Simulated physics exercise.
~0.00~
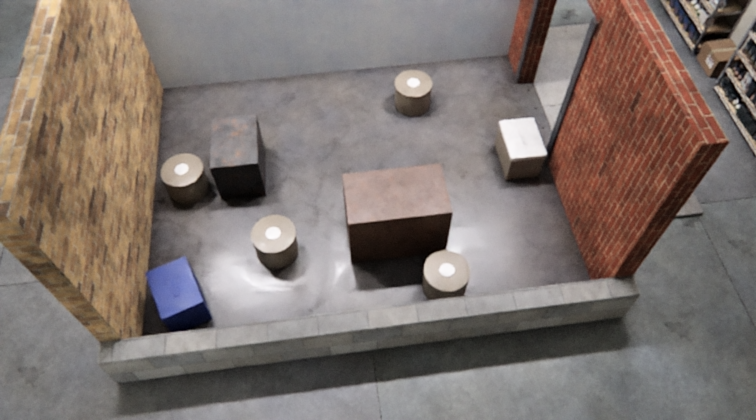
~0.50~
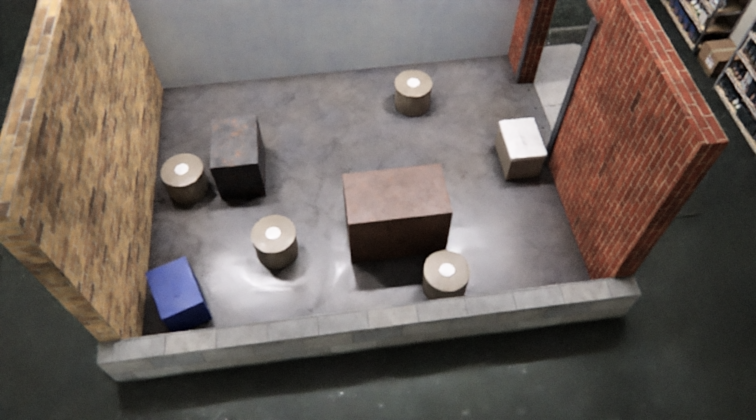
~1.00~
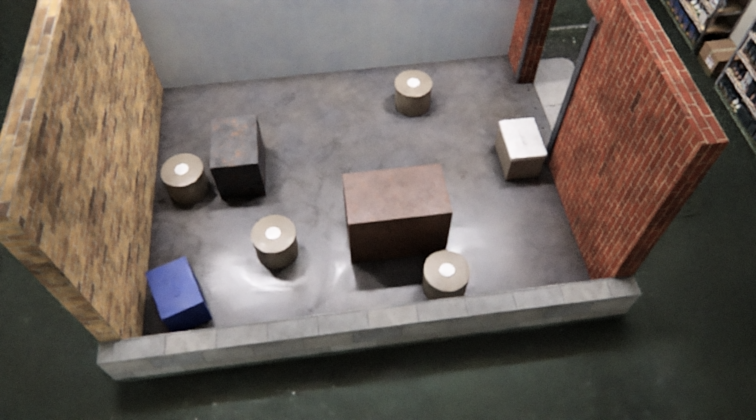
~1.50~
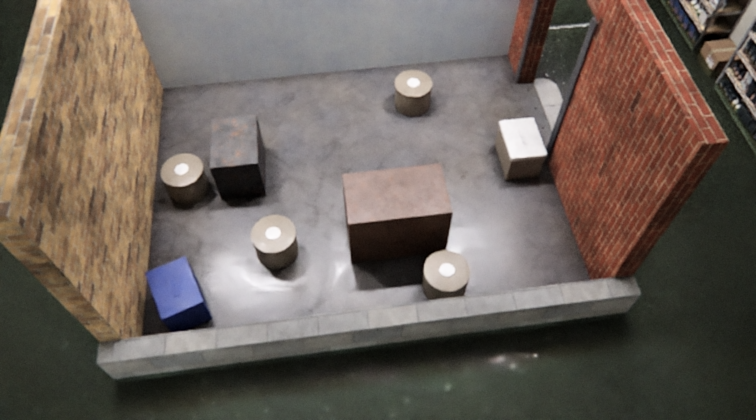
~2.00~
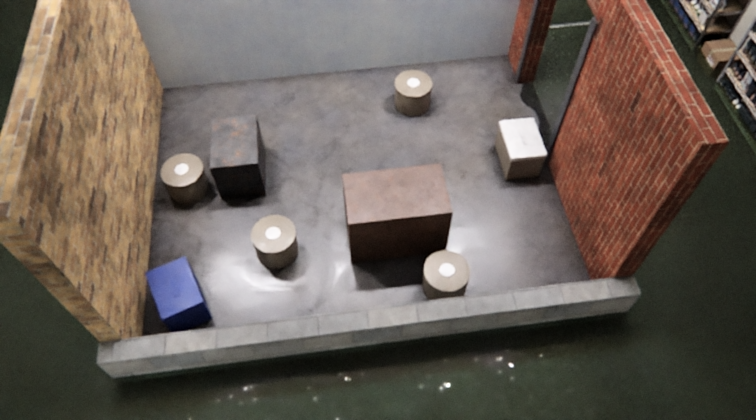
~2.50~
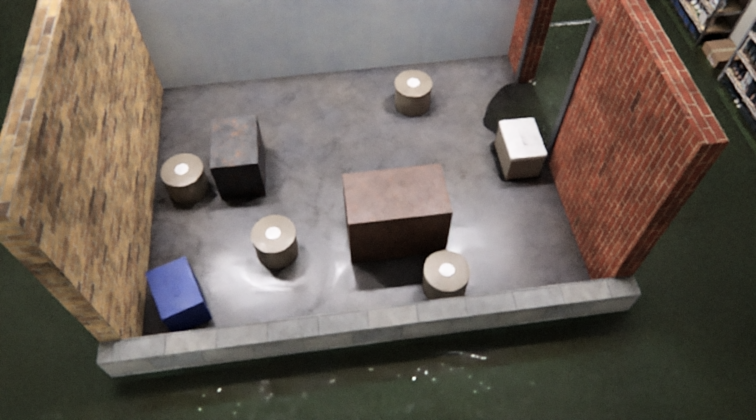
In the video, dark water spreads over the floor outside a small walled room holding a blue chest, boxes and round drums, then enters through the doorway at the upper right, while the objects inside stay still.
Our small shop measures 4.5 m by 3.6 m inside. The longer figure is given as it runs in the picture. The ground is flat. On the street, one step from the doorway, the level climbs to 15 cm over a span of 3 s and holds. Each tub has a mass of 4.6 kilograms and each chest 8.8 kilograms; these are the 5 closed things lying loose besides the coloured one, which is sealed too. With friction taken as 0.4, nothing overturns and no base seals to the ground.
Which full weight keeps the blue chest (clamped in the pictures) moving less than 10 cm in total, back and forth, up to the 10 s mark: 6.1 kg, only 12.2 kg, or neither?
Neither does it.
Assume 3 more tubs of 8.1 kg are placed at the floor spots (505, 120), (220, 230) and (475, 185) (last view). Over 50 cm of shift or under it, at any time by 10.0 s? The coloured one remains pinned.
Answer by position: Outside the range; inside the range; inside the range.
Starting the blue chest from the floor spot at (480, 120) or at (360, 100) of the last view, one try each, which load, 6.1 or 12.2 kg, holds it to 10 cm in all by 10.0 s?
For the first start neither one suffices; for the second neither one suffices.
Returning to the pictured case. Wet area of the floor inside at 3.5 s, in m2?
Wet area: Approx. 2.0 m2.
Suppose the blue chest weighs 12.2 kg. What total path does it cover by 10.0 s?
Roughly 20 centimetres altogether.
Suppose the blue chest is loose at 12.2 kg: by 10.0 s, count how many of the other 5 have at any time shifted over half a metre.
The tally stands at 3.
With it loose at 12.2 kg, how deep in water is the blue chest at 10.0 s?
Depth: Approx. 7 cm.
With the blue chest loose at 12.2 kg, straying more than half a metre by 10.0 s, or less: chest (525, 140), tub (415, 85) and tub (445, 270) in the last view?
First exceeds it, then exceeds it, then stays inside.
After 3.5 s the blue chest would be 0 cm from its start with 6.1 kg and 0 cm from its start with 12.2 kg; 0 cm of water round it then.
After 4.5 s the blue chest would be 0 cm from its start with 6.1 kg and 0 cm from its start with 12.2 kg; 0 cm of water round it then.
After 7.0 s the blue chest would be 0 cm from its start with 6.1 kg and 0 cm from its start with 12.2 kg; 2 cm of water round it then.
After 10.0 s the blue chest would be 18 cm from its start with 6.1 kg and 18 cm from its start with 12.2 kg; 7 cm of water round it then.
